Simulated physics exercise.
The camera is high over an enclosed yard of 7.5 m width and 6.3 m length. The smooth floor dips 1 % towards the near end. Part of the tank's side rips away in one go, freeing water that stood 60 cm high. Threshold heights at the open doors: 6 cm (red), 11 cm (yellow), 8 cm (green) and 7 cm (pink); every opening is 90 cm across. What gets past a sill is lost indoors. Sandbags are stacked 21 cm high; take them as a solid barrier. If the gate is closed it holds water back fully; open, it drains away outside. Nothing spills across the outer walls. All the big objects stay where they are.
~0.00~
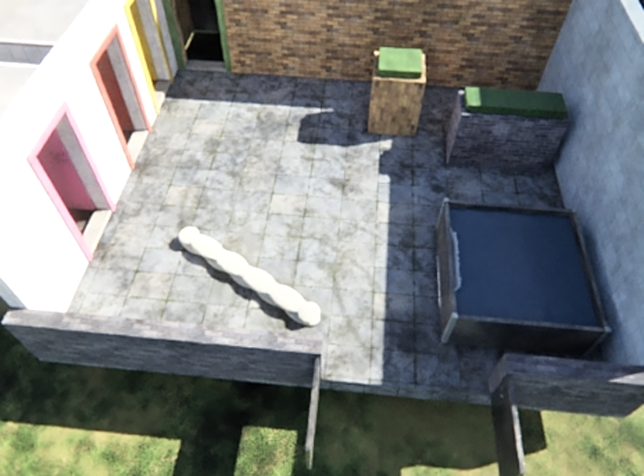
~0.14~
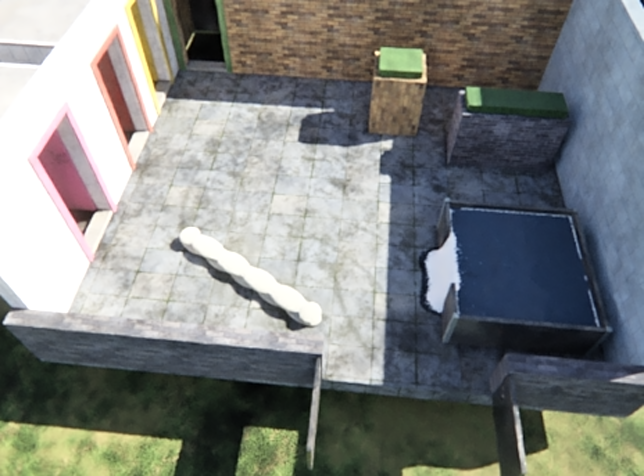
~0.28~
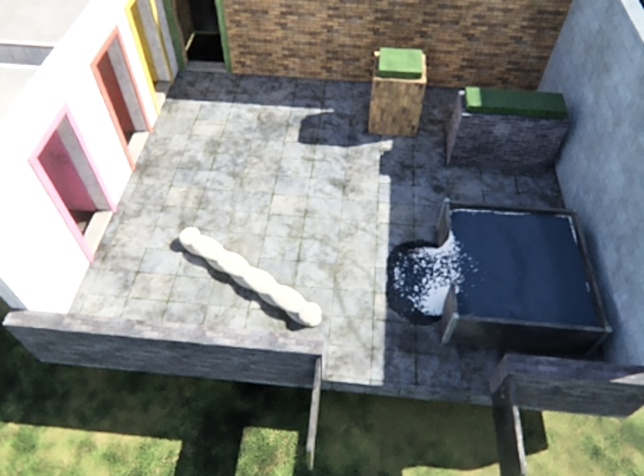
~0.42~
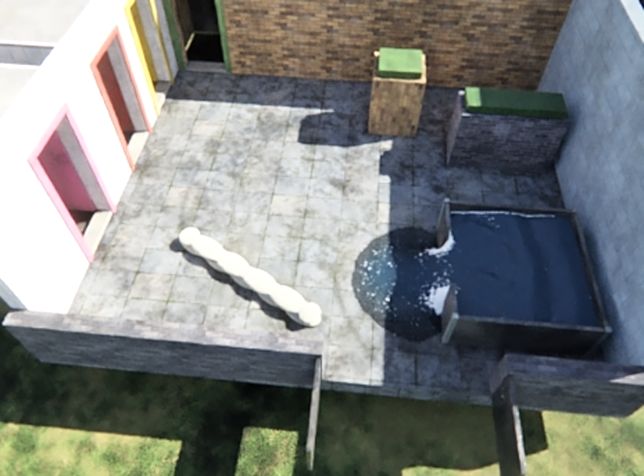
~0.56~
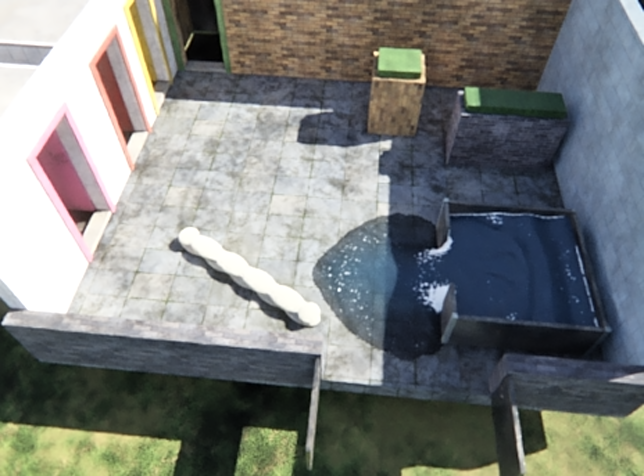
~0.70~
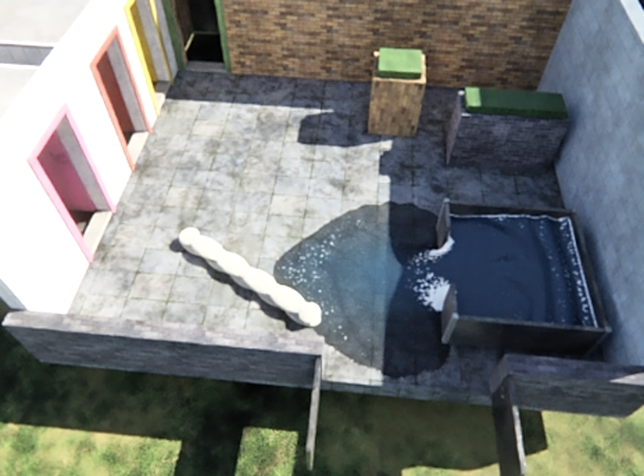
A walled yard paved in grey stone, with a brick wall at the back and grass along the near side, is seen from high above by a still camera. A dark tank of water stands at right near green-topped blocks, a white lumpy barrier lies left of centre, and pink, orange and yellow doorways line the left wall. Water bursts from the tank's left side and spreads leftward, foaming, until it reaches the barrier.
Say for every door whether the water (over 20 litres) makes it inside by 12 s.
Door by door: At the red door it passes the limit; at the yellow door it keeps below the limit; at the green door it exceeds the limit; at the pink door it does not reach the limit.
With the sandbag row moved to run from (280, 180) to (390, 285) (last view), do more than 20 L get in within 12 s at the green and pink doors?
Against that limit: Green below, pink not over.
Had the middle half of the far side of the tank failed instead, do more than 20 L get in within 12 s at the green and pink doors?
Against that limit: Green below, pink not over.
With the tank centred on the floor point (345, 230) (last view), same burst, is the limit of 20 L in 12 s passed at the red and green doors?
Then: Red over, green past it.
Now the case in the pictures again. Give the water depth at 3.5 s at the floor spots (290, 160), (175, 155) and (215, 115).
In that order: 2, 5 and 2 cm.
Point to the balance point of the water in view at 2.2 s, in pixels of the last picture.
Near (412, 272).
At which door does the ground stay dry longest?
Last comes the green one.
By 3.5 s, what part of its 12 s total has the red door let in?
Some 35 per cent by then.
After 1.4 s water covers 20 % of the floor and is deepest (31 cm) near (431, 282); red door not reached, yellow door not reached, green door not reached, pink door not reached.
After 2.2 s water covers 35 % of the floor and is deepest (24 cm) near (308, 303); red door not reached, yellow door not reached, green door not reached, pink door not reached.
After 3.5 s water covers 50 % of the floor and is deepest (20 cm) near (150, 132); red door 16 cm at the sill, 39 L in, yellow door 8 cm at the sill, 0 L in, green door not reached, pink door 5 cm at the sill, 0 L in.
After 7.0 s water covers 60 % of the floor and is deepest (12 cm) near (164, 102); red door 9 cm at the sill, 105 L in, yellow door 10 cm at the sill, 0 L in, green door 11 cm at the sill, 50 L in, pink door 4 cm at the sill, 2 L in.
After 12.0 s water covers 80 % of the floor and is deepest (10 cm) near (56, 337); red door 6 cm at the sill, 117 L in, yellow door 4 cm at the sill, 1 L in, green door 3 cm at the sill, 56 L in, pink door 6 cm at the sill, 2 L in.
